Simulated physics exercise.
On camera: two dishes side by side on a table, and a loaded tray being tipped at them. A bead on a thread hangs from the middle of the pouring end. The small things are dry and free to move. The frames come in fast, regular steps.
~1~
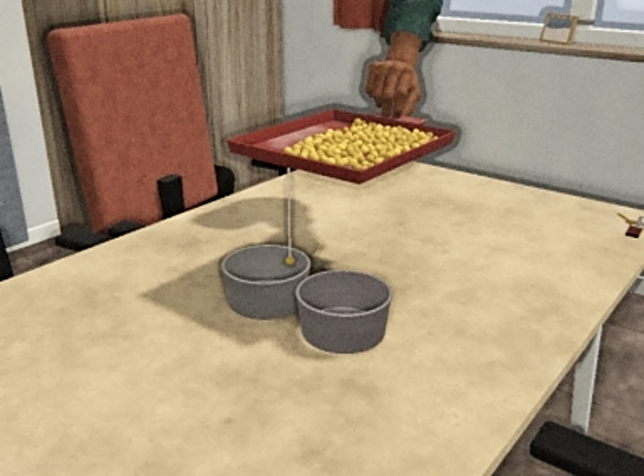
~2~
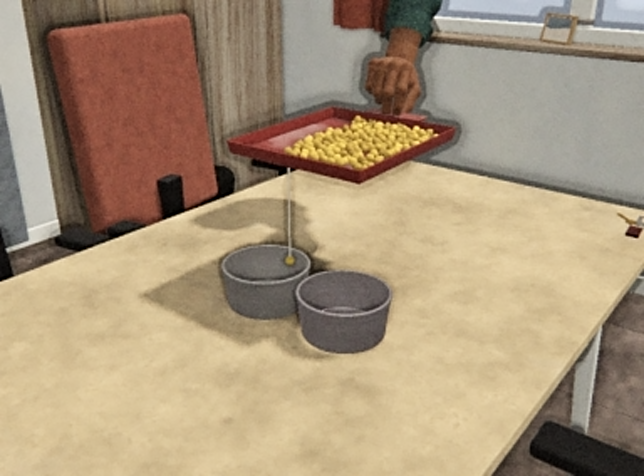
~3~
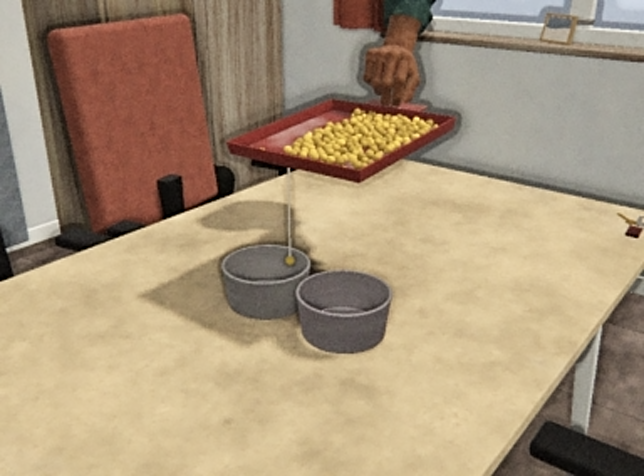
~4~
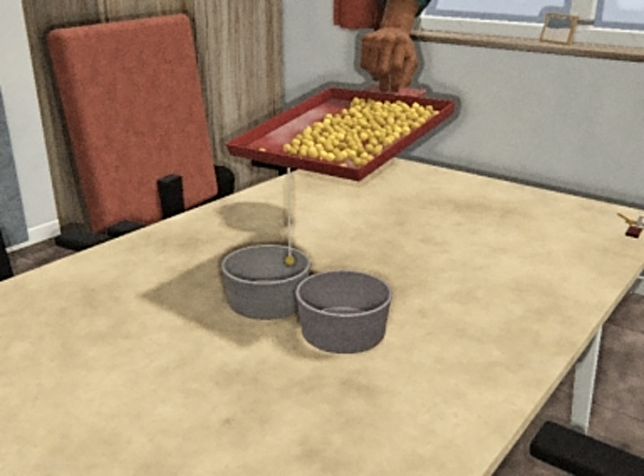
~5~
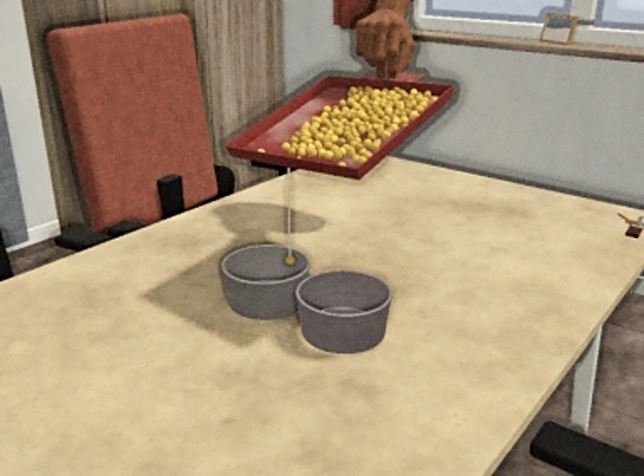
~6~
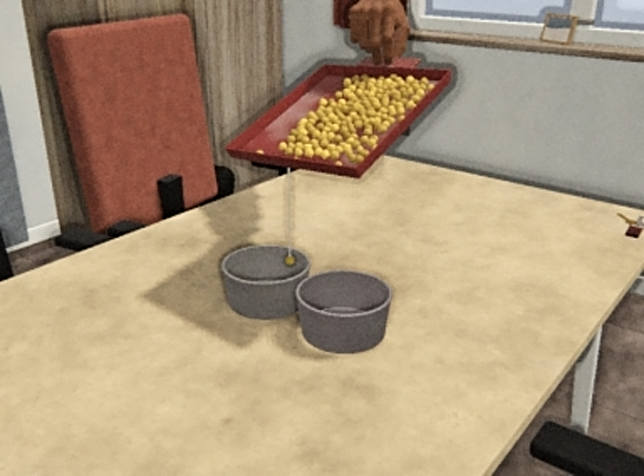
The footage shows a hand holding a red tray of small yellow balls above two grey dishes on a table, a bead hanging on a thread beneath it, then steadily raising the tray's far end, tilting it toward its near-left corner.
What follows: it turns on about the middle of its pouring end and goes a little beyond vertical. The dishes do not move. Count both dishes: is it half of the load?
Together they catch less than half.
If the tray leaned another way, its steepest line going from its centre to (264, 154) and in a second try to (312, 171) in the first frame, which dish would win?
The first try: Left. The second: The dish on the right.
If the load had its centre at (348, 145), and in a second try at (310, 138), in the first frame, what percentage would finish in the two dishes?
Near 20 % and 20 %.
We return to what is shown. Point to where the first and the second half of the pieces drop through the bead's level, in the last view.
Early half (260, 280), late half (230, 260).
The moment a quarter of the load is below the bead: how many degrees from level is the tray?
At about 115°.
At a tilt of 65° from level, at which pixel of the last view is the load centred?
Close to (294, 128).
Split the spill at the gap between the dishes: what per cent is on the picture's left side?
Near 90 %.
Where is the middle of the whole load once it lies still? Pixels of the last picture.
Near (229, 325).
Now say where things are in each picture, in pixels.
Corners of the pouring end at (230, 140) and (360, 170), level; middle of the load at (359, 145), puffed corn balls; left dish at (237, 294); right dish at (316, 326); bead on its thread at (290, 260), in the first picture.
Corners of the pouring end at (230, 140) and (360, 170), level; middle of the load at (359, 143), in the second picture.
Corners of the pouring end at (229, 141) and (359, 169), tipped barely, lowest at the left corner; middle of the load at (358, 138), in the third picture.
Corners of the pouring end at (229, 143) and (358, 168), tipped a little, lowest at the left corner; middle of the load at (358, 130), in the fourth picture.
Corners of the pouring end at (228, 145) and (357, 167), tipped clearly, lowest at the left corner; middle of the load at (356, 123), in the fifth picture.
Corners of the pouring end at (228, 147) and (355, 166), tipped clearly, lowest at the left corner; middle of the load at (353, 116); left dish at (237, 294); right dish at (316, 326), in the sixth picture.
Soon, tray tipped steeply; nearly all on the tray; a stray few in the air.
A while on, tray tipped past a quarter turn; most on the tray; a stray few in the left dish; a small part outside both; a stray few in the air.
Towards the end, tray tipped past a quarter turn; a stray few in the right dish; about a quarter in the left dish; most outside both.
Finally, tray tipped past a quarter turn; a stray few in the right dish; about a quarter in the left dish; most outside both.
